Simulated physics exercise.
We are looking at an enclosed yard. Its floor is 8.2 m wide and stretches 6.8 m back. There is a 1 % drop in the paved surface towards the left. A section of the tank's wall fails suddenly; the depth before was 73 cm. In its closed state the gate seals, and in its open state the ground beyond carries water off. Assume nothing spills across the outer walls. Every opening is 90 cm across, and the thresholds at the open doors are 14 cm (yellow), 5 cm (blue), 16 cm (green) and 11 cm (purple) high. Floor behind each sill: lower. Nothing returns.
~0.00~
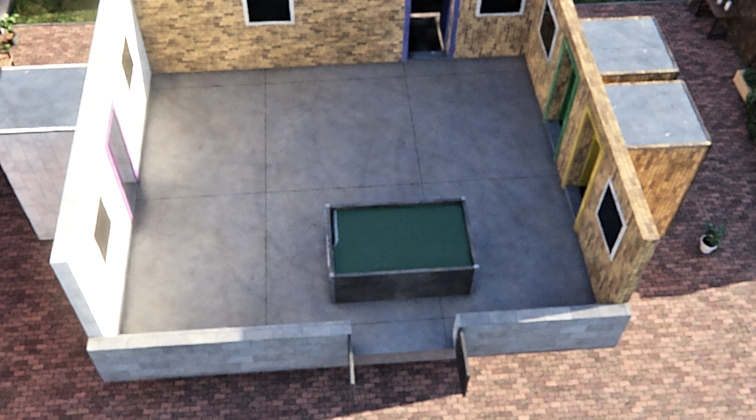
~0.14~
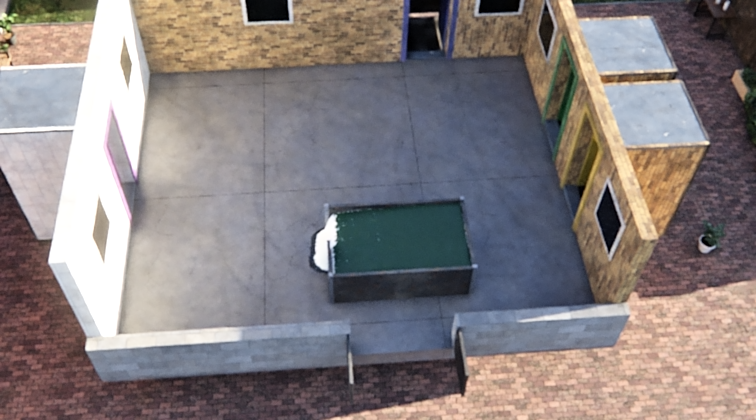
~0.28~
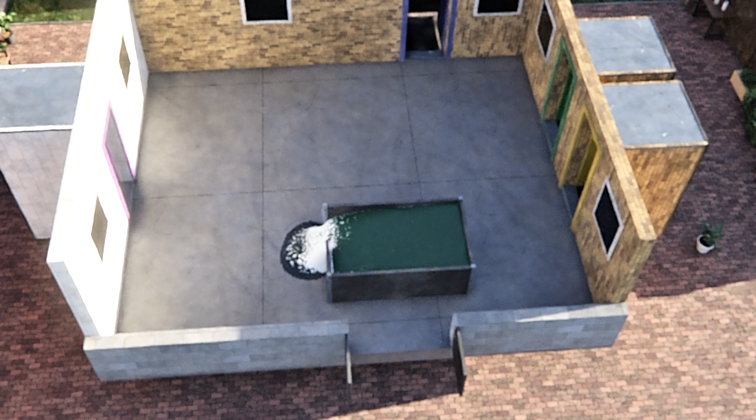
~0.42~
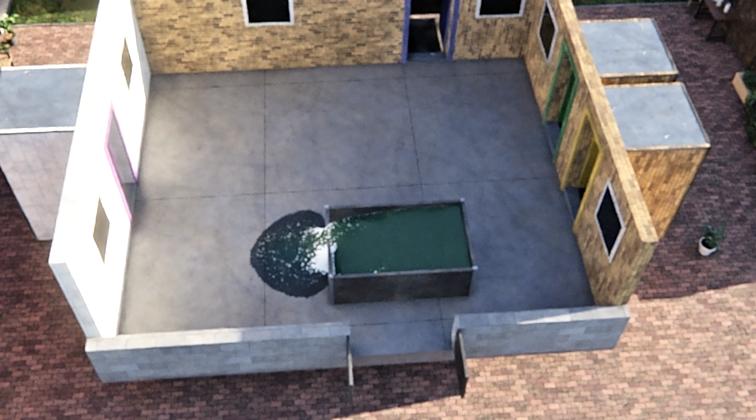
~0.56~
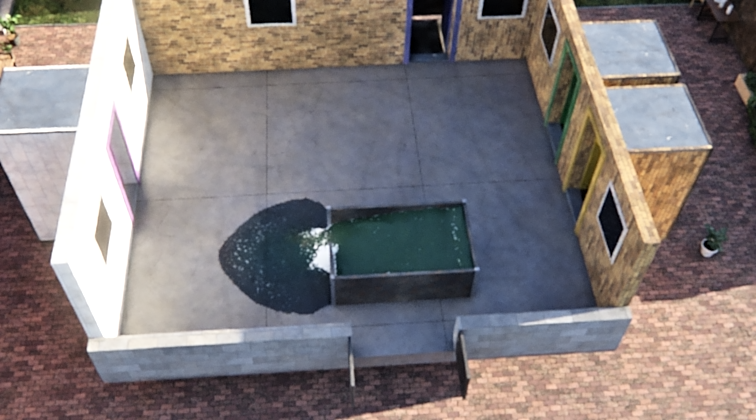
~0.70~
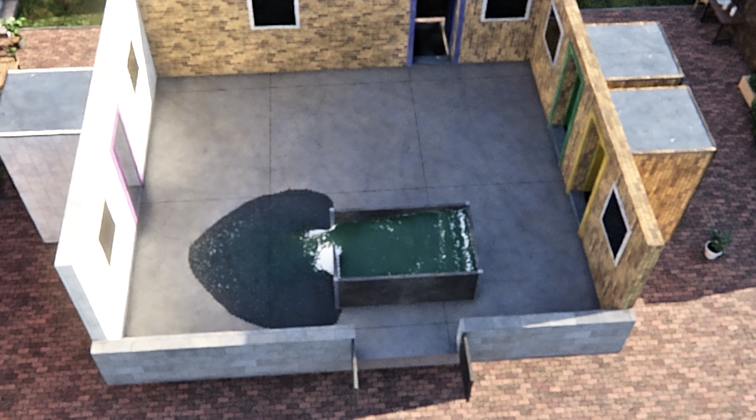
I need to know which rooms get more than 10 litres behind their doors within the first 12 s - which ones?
Here is each one: The yellow door does not get more than 10 litres; the blue door does not get more than 10 litres; the green door does not get more than 10 litres; the purple door gets more than 10 litres.
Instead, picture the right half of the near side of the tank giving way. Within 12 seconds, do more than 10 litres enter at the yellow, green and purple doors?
Door by door - yellow: Within bounds, green: Within bounds, purple: Within bounds.
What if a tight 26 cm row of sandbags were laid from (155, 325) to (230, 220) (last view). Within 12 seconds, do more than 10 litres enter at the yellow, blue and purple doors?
With that change: Yellow stays within, blue stays within, purple stays within.
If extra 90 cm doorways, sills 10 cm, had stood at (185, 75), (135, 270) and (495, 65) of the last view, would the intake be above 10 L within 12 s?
In sequence the answers are more than that, more than that and less than that.
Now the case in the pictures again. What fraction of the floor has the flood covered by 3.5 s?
Wet share: About 35 %.
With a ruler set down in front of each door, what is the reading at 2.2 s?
In cm: Yellow 0, blue 0, green 0, purple 22.
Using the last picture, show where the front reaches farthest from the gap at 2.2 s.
Roughly at pixel (152, 119).
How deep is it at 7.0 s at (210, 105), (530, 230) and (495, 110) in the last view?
The depths come out at 12, 0 and 0 centimetres, in the order listed.
After 1.4 s water covers 25 % of the floor and is deepest (36 cm) near (325, 251); yellow door not reached, blue door not reached, green door not reached, purple door 13 cm at the sill, 0 L in.
After 2.2 s water covers 30 % of the floor and is deepest (34 cm) near (122, 352); yellow door not reached, blue door not reached, green door not reached, purple door 22 cm at the sill, 21 L in.
After 3.5 s water covers 35 % of the floor and is deepest (23 cm) near (157, 83); yellow door not reached, blue door not reached, green door not reached, purple door 17 cm at the sill, 61 L in.
After 7.0 s water covers 55 % of the floor and is deepest (18 cm) near (157, 83); yellow door not reached, blue door 2 cm at the sill, 0 L in, green door not reached, purple door 11 cm at the sill, 83 L in.
After 12.0 s water covers 90 % of the floor and is deepest (11 cm) near (154, 100); yellow door not reached, blue door 3 cm at the sill, 0 L in, green door 4 cm at the sill, 0 L in, purple door 8 cm at the sill, 84 L in.
